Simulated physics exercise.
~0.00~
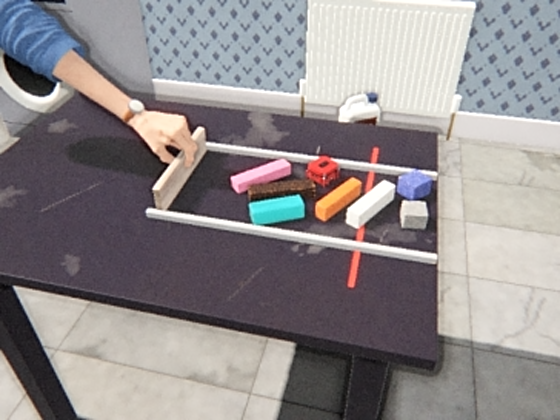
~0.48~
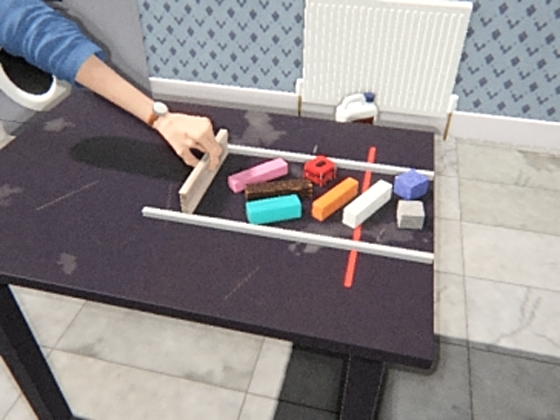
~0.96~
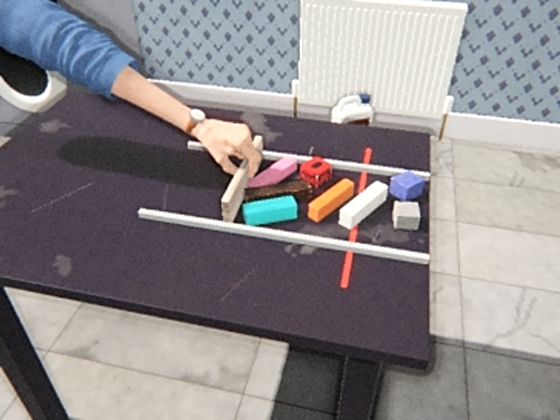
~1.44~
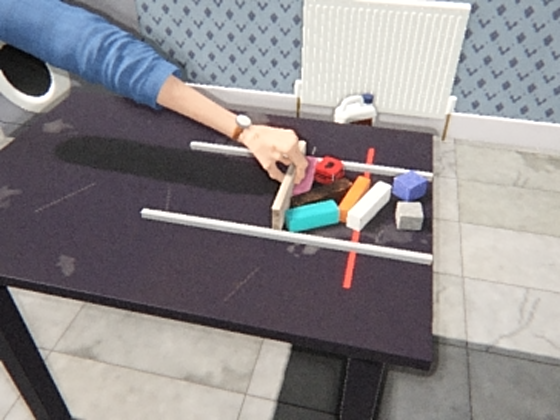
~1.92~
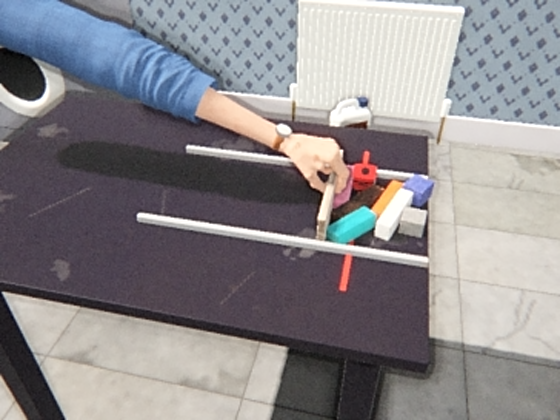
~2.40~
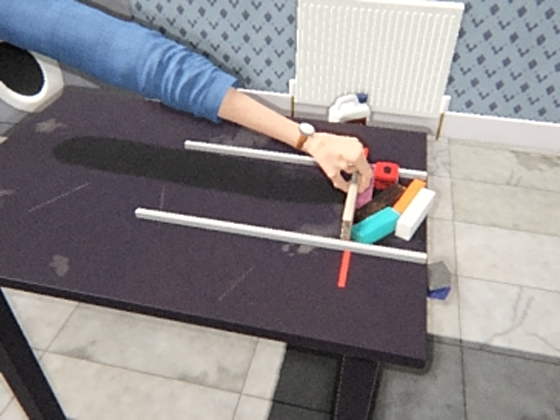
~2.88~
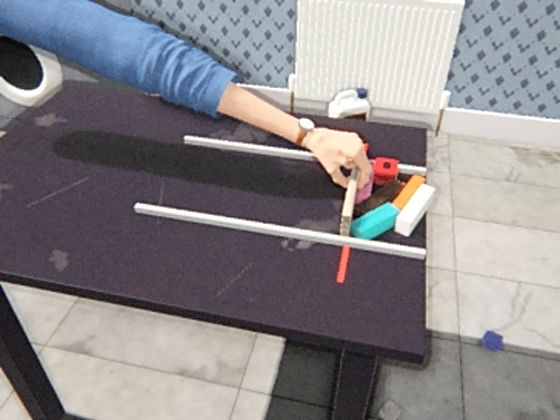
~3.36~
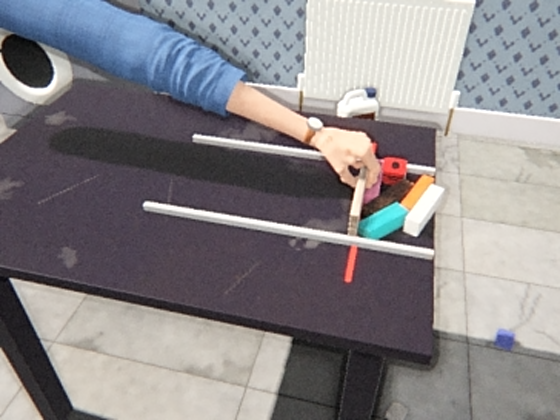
In the video, a hand slides an upright board rightward between two rails on a dark table, pushing pink, black, teal, orange, white and red pieces toward the edge. The blue and grey blocks fall off, and the board stops near the red tape with the others still on the table.
